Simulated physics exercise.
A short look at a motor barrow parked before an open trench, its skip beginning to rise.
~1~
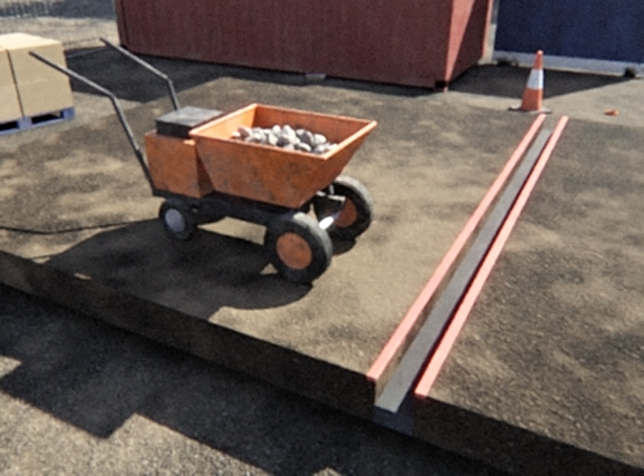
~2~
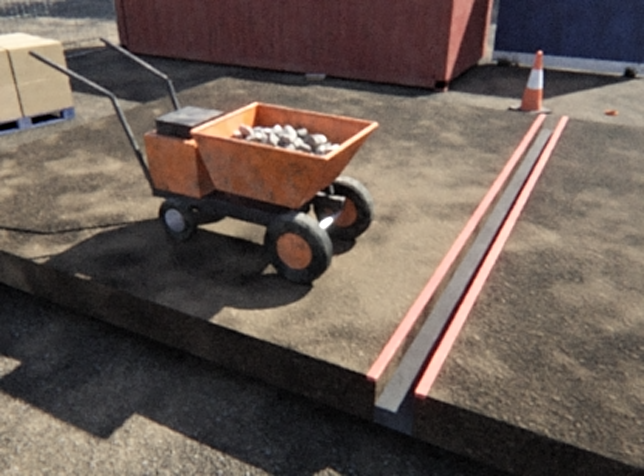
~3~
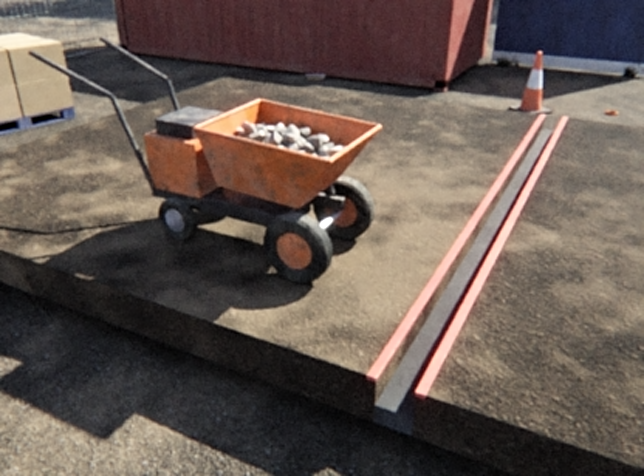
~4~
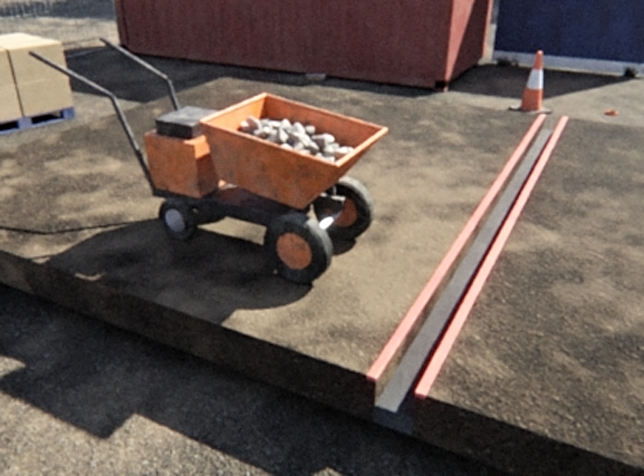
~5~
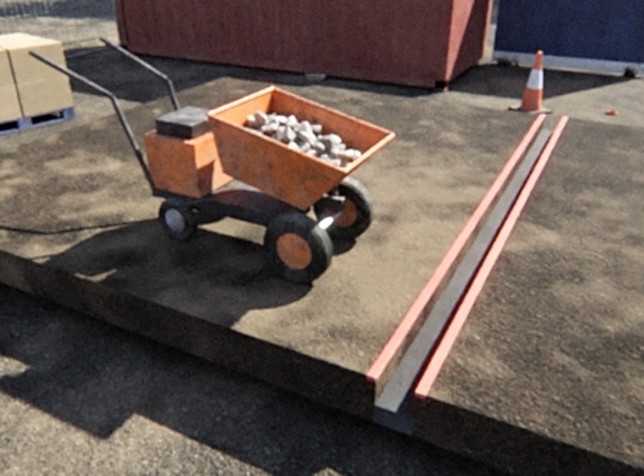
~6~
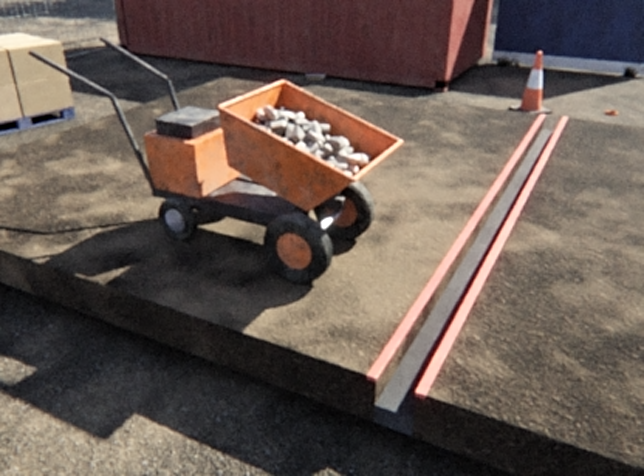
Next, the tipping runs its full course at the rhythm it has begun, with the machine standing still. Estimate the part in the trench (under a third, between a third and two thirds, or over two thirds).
It catches between a third and two thirds.
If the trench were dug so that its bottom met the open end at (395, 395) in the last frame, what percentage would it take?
Near 40 %.
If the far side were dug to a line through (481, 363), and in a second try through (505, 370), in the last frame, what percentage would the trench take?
Near 70 % and 70 %.
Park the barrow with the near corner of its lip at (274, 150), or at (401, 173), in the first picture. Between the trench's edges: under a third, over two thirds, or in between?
At the first place under a third, at the second under a third.
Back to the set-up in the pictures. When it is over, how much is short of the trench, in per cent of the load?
Some 20 per cent.
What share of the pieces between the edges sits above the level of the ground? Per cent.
Near 30 %.
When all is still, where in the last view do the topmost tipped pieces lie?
Close to (437, 264).
Shortly afterwards, skip tipped steeply; the whole lot in the skip.
Next, skip tipped steeply; all but a few in the skip; only a few short of the trench; a little in or heaped over the trench.
Some moments later, skip tipped right over; near a third in the skip; a little short of the trench; near half in or heaped over the trench; only a few beyond it.
In the end, skip tipped right over; near a quarter in the skip; near a quarter short of the trench; near half in or heaped over the trench; a little beyond it.
